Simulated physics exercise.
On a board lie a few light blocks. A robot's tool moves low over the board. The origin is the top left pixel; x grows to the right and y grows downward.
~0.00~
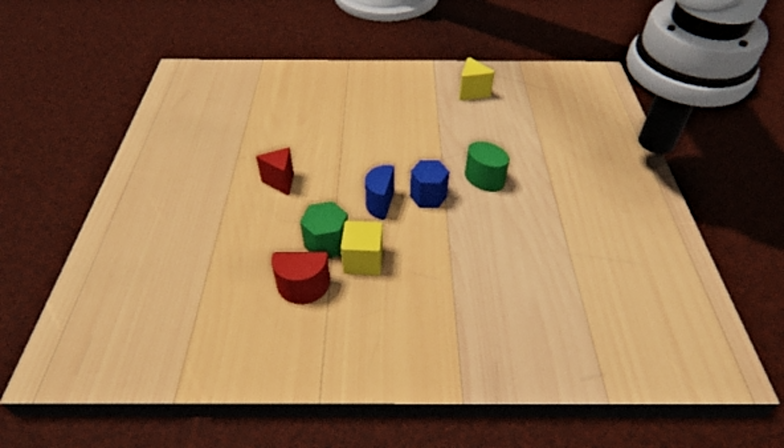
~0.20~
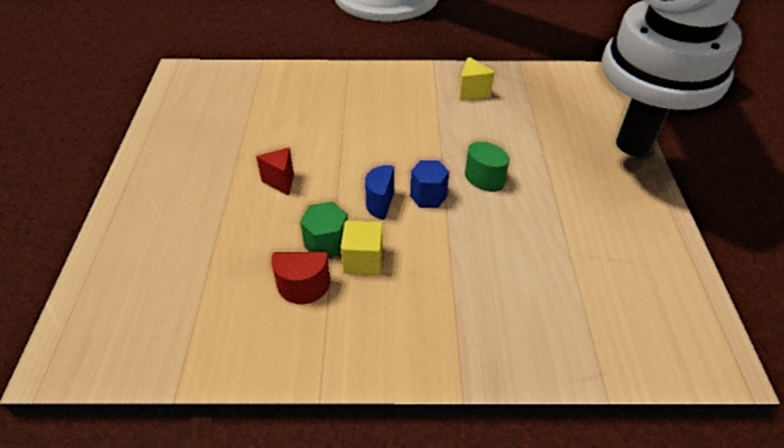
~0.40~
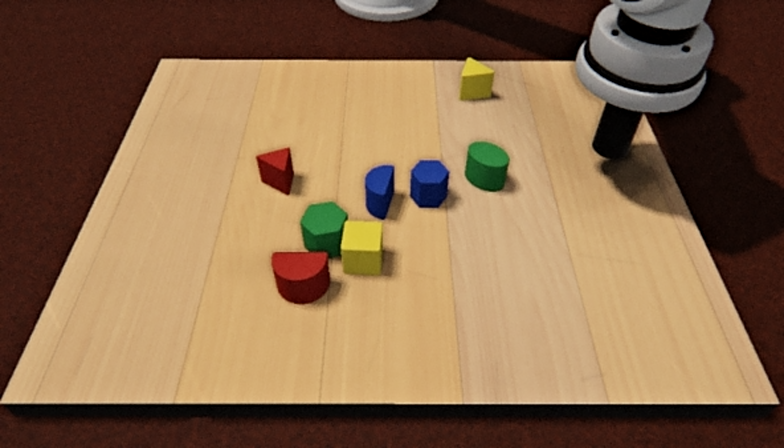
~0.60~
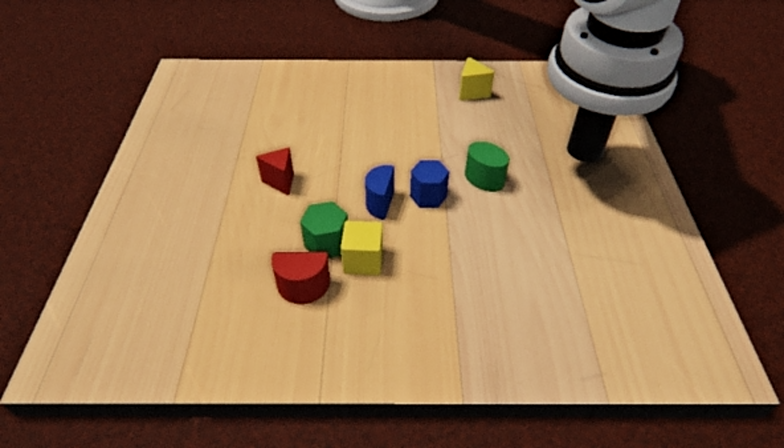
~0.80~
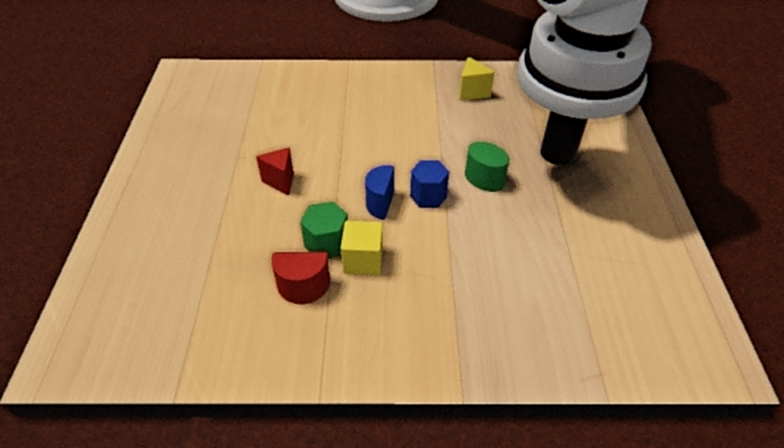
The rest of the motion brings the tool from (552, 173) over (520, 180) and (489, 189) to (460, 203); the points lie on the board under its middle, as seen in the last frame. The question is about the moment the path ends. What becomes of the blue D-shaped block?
That block is not shifted.
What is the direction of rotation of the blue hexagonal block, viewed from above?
It goes anticlockwise.
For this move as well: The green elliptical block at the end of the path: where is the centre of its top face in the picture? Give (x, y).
The point I'd pick in the picture is (446, 155).
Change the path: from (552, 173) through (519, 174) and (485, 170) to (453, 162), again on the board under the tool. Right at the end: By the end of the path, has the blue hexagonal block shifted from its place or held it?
The result: It moves.
The first path, step by step. One third of the way, tool at (524, 161); nothing pushed yet.
Two thirds of the way, tool at (492, 171); green elliptical block at (459, 155), turned 45° clockwise.
At the end, tool at (463, 184); blue D-shaped block unmoved; blue hexagonal block at (415, 172), turned 20° anticlockwise; green elliptical block at (446, 155), turned 85° clockwise.
